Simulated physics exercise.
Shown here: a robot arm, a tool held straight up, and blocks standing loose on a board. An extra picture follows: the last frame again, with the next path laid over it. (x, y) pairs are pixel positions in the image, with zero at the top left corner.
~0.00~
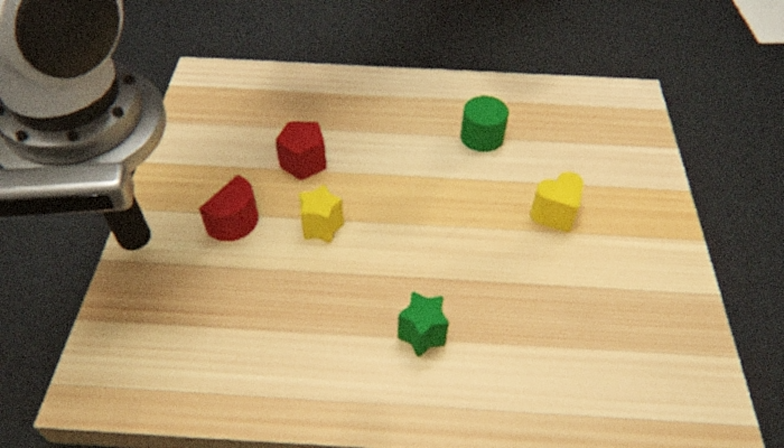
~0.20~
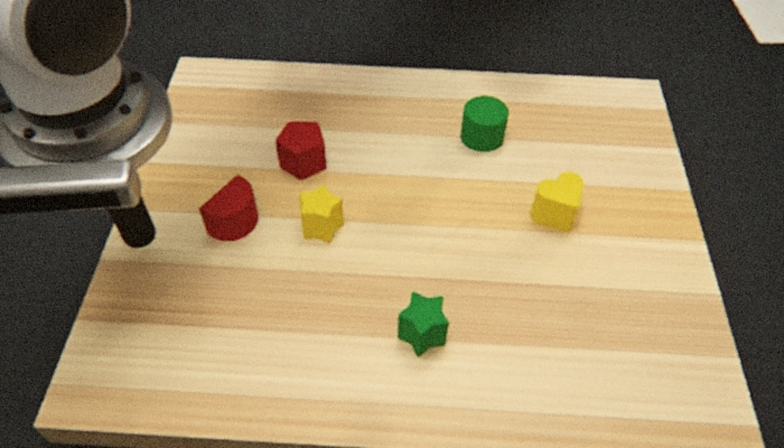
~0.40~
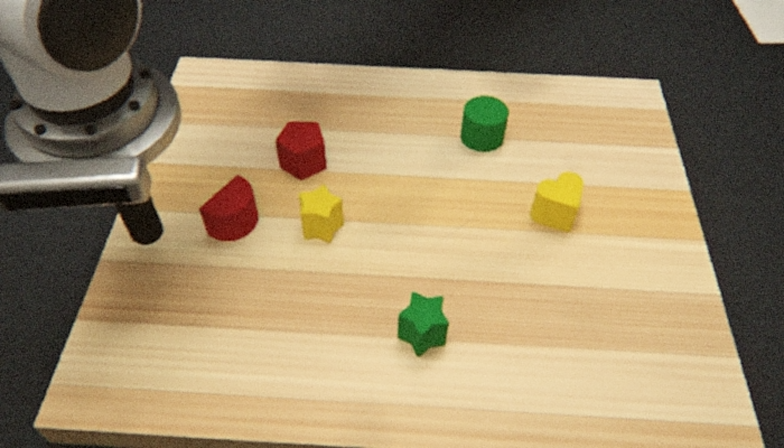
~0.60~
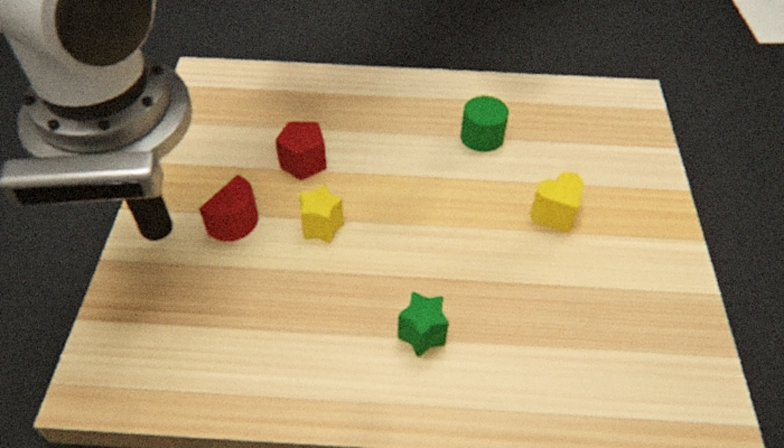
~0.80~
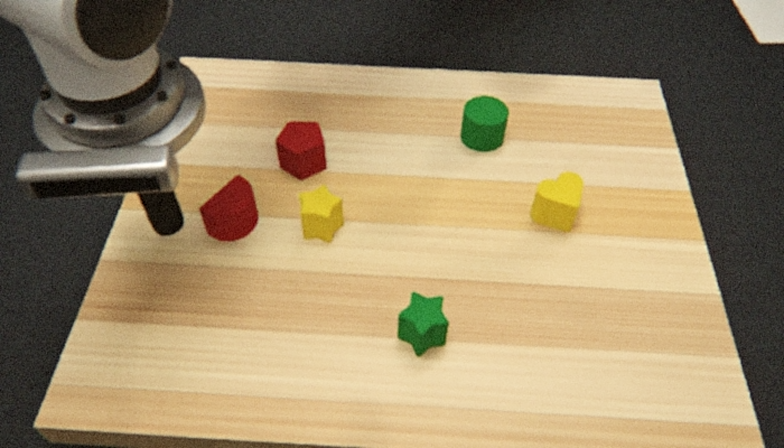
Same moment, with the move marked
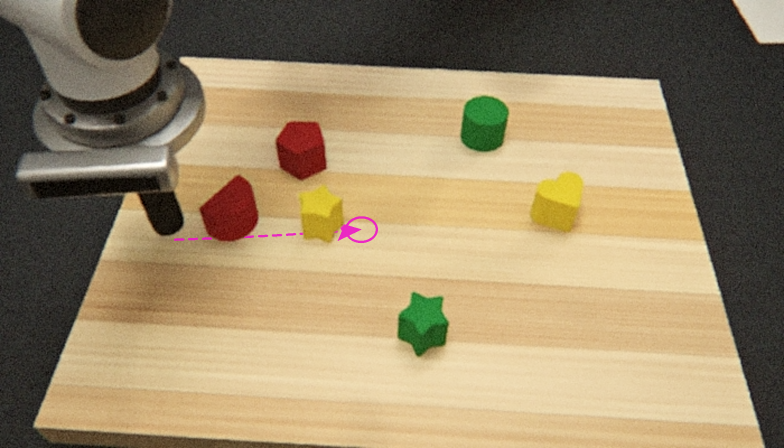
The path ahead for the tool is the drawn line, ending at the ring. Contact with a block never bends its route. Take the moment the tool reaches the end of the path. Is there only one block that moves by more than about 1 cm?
Short answer: No.
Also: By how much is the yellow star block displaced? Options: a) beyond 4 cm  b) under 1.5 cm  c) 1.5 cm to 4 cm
That would be a.
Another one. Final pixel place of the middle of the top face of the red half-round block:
The spot you're after is about (287, 180) in the image.
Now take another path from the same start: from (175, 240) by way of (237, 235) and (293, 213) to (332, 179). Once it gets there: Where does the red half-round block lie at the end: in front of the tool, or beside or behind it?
Final position: Ahead.
The drawn path runs from (175, 240) directly to (361, 229).
The first path, step by step. One third of the way, tool at (234, 223); red half-round block at (265, 185), turned 35° anticlockwise.
Two thirds of the way, tool at (298, 219); red half-round block at (286, 181), turned 110° anticlockwise; yellow star block at (334, 197), turned 15° clockwise.
At the end, tool at (361, 215); red half-round block at (287, 180), turned 120° anticlockwise; red pentagonal block not moved; yellow star block at (382, 185), turned 40° anticlockwise.
